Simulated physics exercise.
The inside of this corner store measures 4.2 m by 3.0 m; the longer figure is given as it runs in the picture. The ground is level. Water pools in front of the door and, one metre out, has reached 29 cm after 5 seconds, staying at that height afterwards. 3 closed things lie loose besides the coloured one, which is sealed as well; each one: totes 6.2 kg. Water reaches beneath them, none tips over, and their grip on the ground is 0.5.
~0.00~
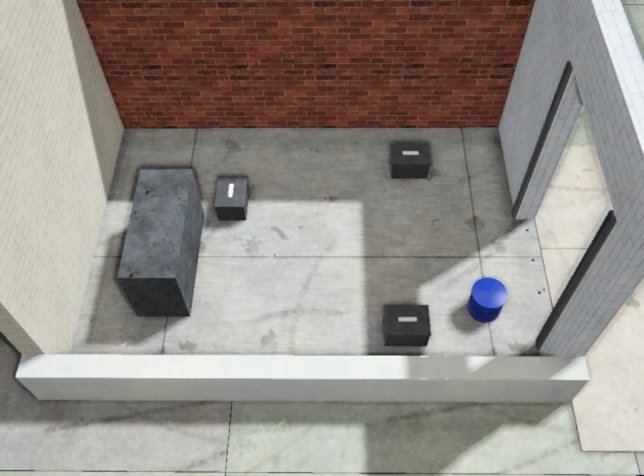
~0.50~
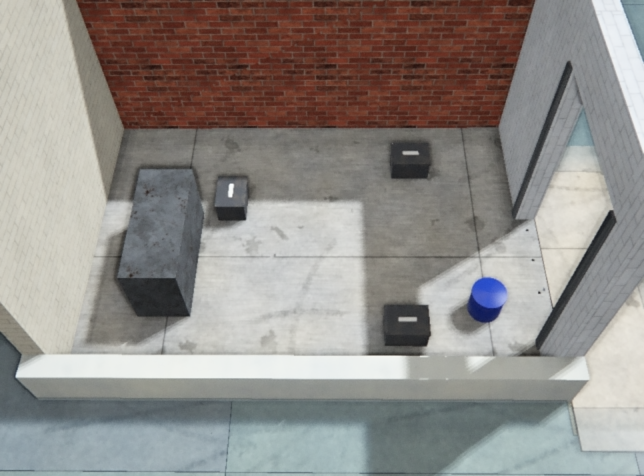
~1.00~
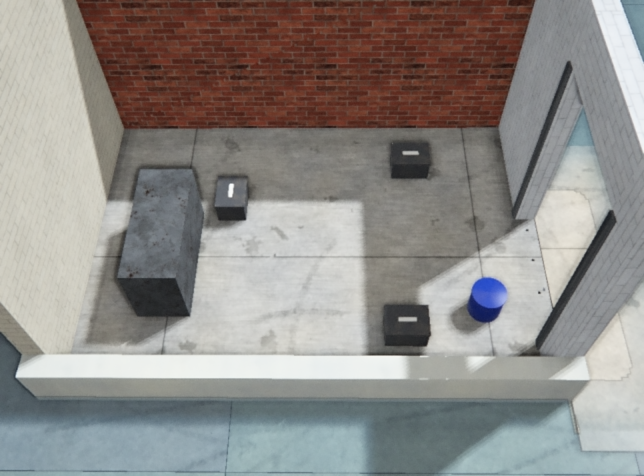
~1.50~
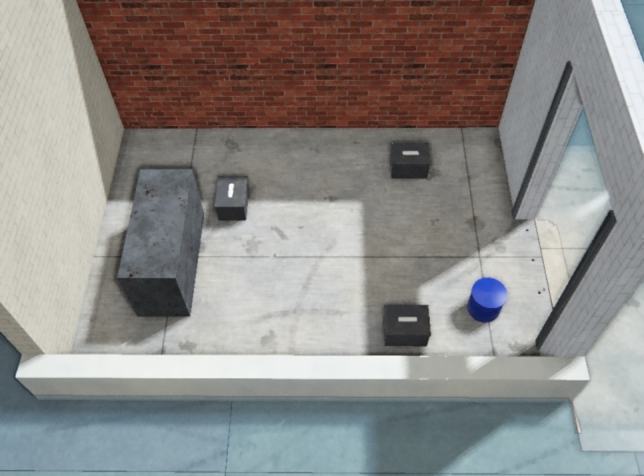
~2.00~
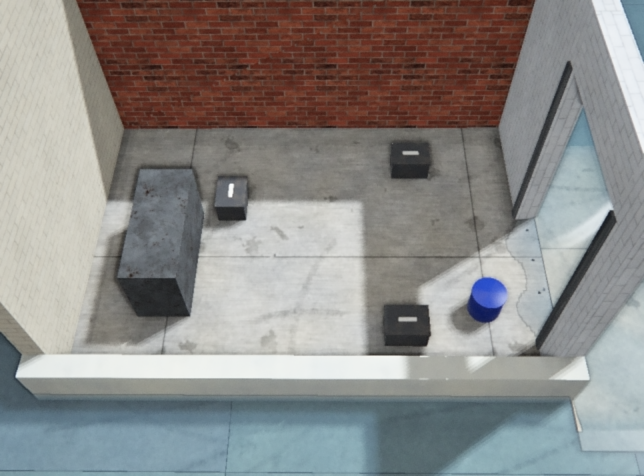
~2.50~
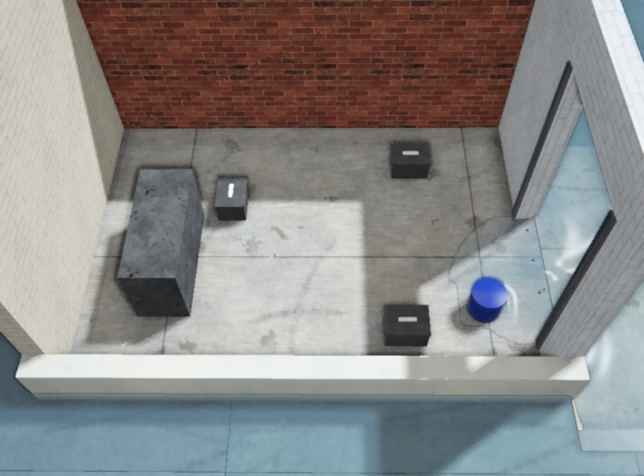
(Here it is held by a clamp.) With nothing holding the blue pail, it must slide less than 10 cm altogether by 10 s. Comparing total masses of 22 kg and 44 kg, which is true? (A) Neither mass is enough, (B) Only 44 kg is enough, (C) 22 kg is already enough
Answer: B.
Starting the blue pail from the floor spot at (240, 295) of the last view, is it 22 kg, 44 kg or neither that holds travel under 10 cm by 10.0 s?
It turns out that both loads succeed.
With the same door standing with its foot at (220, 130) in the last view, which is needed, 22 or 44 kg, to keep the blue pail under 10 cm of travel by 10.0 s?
Under that setup, the heavy option is needed.
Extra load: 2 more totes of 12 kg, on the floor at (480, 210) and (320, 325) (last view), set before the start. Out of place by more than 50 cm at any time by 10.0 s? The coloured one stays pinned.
In the order given, within the mark and then beyond the mark.
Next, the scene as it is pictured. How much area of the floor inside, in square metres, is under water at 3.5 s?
I'd put it close to 3.0 m2.
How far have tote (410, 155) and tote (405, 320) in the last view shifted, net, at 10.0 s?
They've ended up 80 cm and 150 cm away, in that order.
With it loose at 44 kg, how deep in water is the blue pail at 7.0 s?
About 12 cm.
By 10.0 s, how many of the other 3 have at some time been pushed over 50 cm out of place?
Result: 3.
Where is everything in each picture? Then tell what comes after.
In the first picture, the blue pail at (490, 293), on the bottom; 0.0 m2 under water; 0 of 4 have shifted.
In the second picture, the blue pail at (490, 293), on the bottom; water covers 0.0 m2; 0 of 4 have shifted.
In the third picture, the blue pail at (490, 293), on the bottom; water covers 0.0 m2; 0 of 4 have shifted.
In the fourth picture, the blue pail at (490, 293) rests on the ground; water covers 0.0 m2; 0 of 4 have shifted.
In the fifth picture, the blue pail at (490, 293), on the bottom; water covers 0.1 m2; 0 of 4 have shifted.
In the sixth picture, the blue pail at (490, 293), on the bottom; water covers 0.6 m2; 0 of 4 have shifted.
After 3.5 s the blue pail would be 0 cm from its start with 22 kg and 0 cm from its start with 44 kg; 7 cm of water round it then.
After 4.5 s the blue pail would be 2 cm from its start with 22 kg and 0 cm from its start with 44 kg; 9 cm of water round it then.
After 7.0 s the blue pail would be 59 cm from its start with 22 kg and 0 cm from its start with 44 kg; 12 cm of water round it then.
After 10.0 s the blue pail would be 104 cm from its start with 22 kg and 0 cm from its start with 44 kg; 12 cm of water round it then.
